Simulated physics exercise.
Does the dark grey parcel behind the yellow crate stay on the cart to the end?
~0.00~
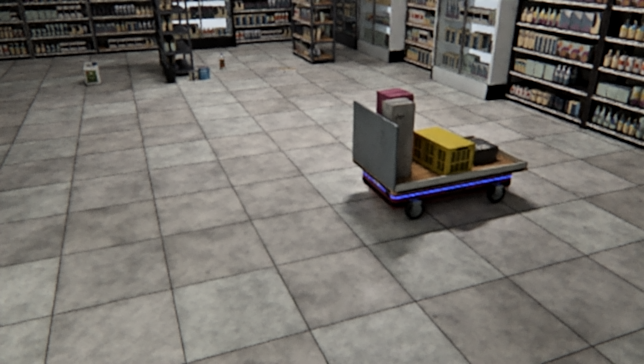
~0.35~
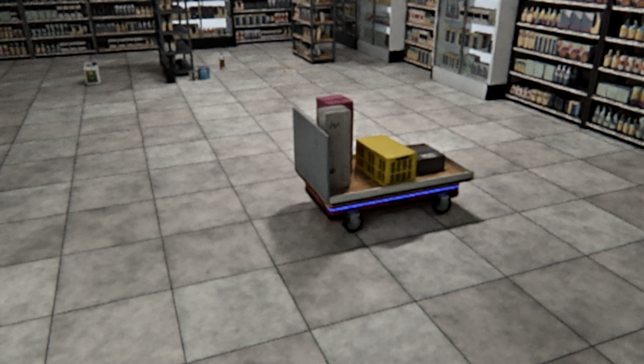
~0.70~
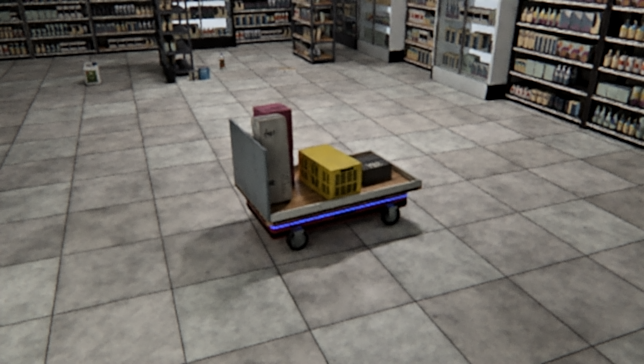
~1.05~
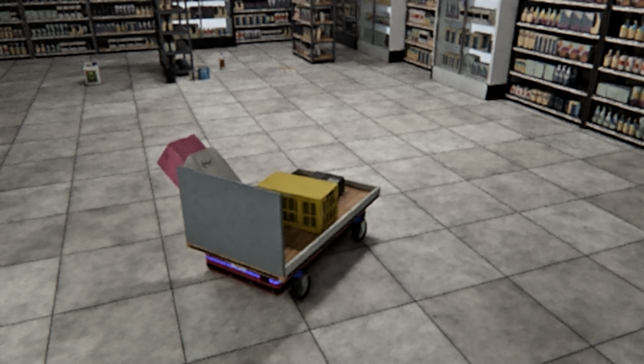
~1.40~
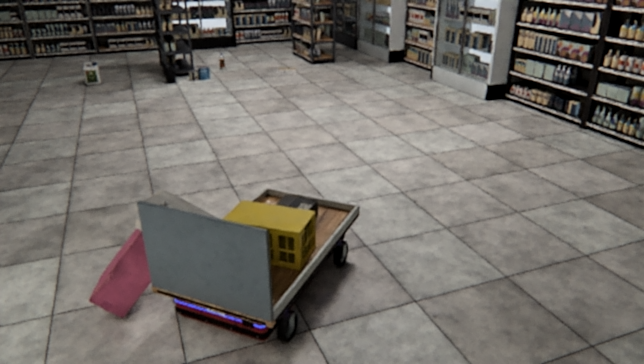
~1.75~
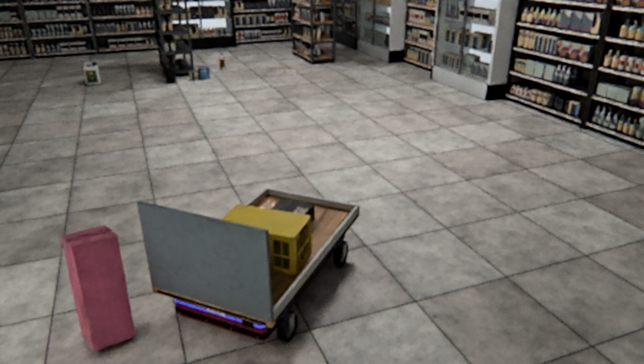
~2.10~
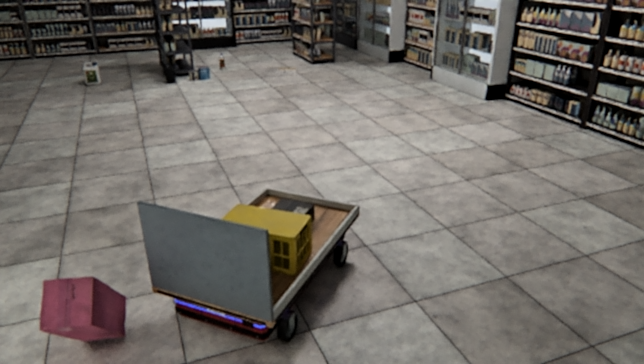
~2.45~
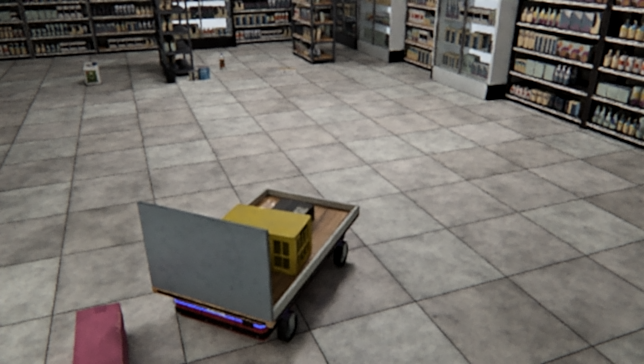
Yes, the grey parcel is still on the cart behind the yellow crate when the clip ends.
The video shows a loaded cart rolling left across a shop floor and curving toward the viewer as its stacked pink and white boxes tip. The pink box falls and tumbles to the lower left, the white box drops from view behind the board, and the stopped cart still holds the yellow crate.
